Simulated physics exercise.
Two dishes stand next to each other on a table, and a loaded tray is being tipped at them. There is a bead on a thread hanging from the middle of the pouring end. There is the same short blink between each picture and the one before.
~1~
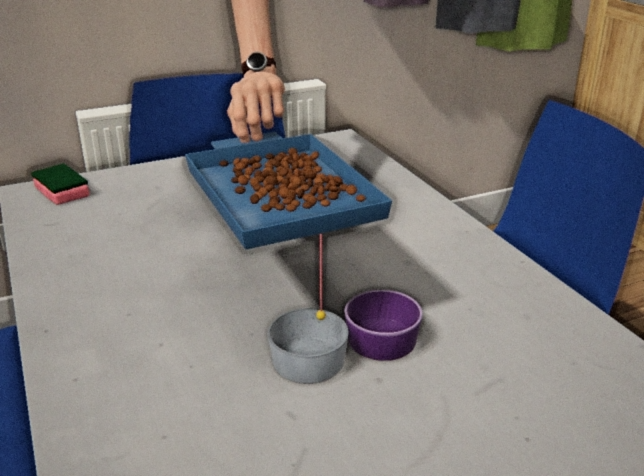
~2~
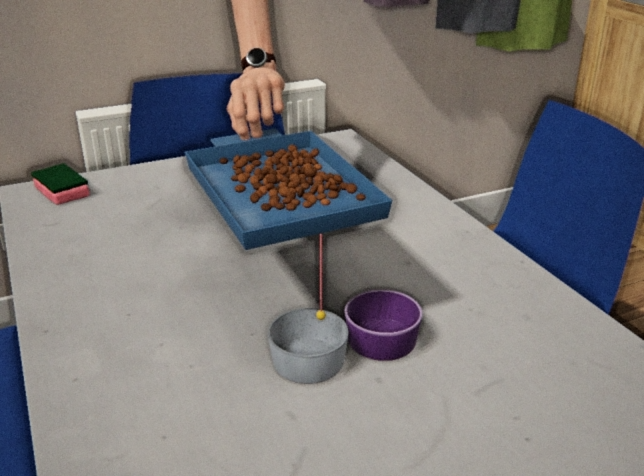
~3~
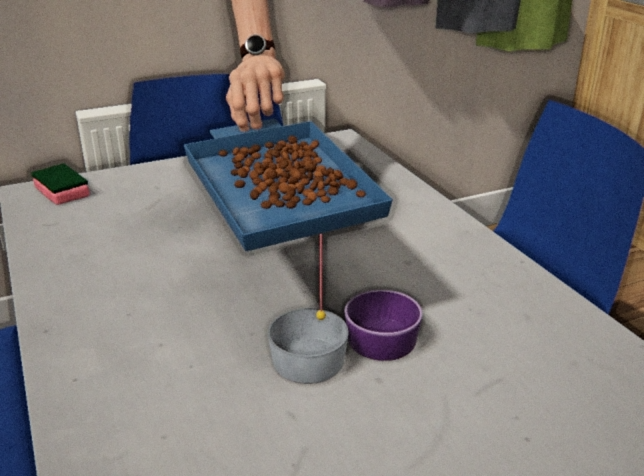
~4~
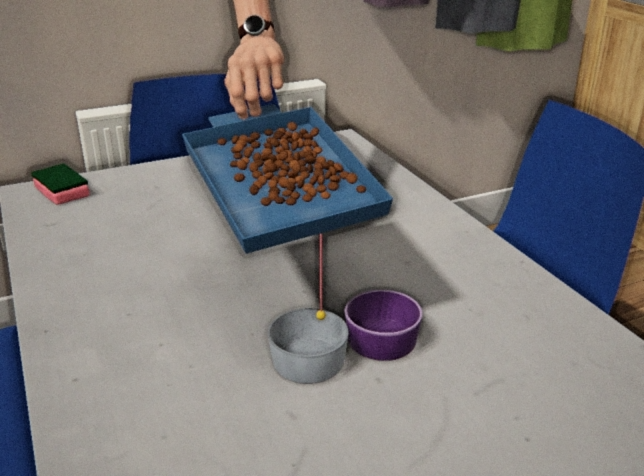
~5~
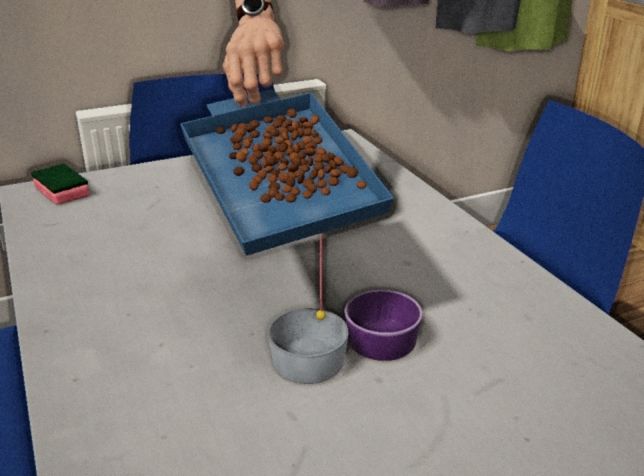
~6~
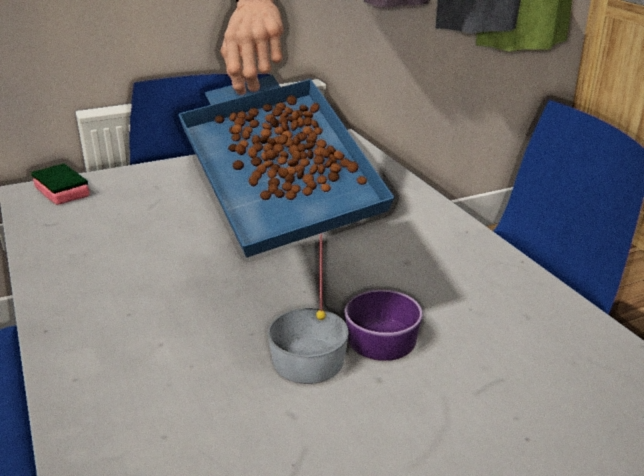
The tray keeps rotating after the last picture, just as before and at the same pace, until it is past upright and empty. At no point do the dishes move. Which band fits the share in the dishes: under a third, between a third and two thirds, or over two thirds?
Smaller than a third.
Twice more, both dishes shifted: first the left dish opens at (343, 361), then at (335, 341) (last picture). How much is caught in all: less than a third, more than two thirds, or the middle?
Where the dishes stand first, under a third; where they stand second, under a third.
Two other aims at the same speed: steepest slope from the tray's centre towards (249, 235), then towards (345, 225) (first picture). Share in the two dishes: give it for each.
Shares, approx.: 10 %, then 50 %.
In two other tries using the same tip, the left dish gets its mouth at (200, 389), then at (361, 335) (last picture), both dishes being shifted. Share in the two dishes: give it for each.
Roughly 70% the first time and 0% the second time.
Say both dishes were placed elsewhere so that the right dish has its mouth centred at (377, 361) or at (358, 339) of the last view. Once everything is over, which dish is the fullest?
Position 1 - the dish to the left; position 2 - the dish to the left.
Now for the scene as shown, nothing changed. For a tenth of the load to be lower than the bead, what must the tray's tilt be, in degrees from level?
Near 75 degrees.
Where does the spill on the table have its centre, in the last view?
The centre sits close to (263, 411).
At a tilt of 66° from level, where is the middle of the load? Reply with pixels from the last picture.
The middle of the load sits near (280, 229).
Just after the last frame, tray tipped steeply; almost all on the tray; about a tenth in the air.
A moment on, tray tipped past a quarter turn; roughly a third on the tray; about a tenth in the left dish; roughly half outside both; roughly a quarter in the air.
Further on, tray tipped past a quarter turn; about a tenth in the left dish; the larger part outside both.
When it is over, tray tipped past a quarter turn; about a tenth in the left dish; not one in the right dish; the larger part outside both.
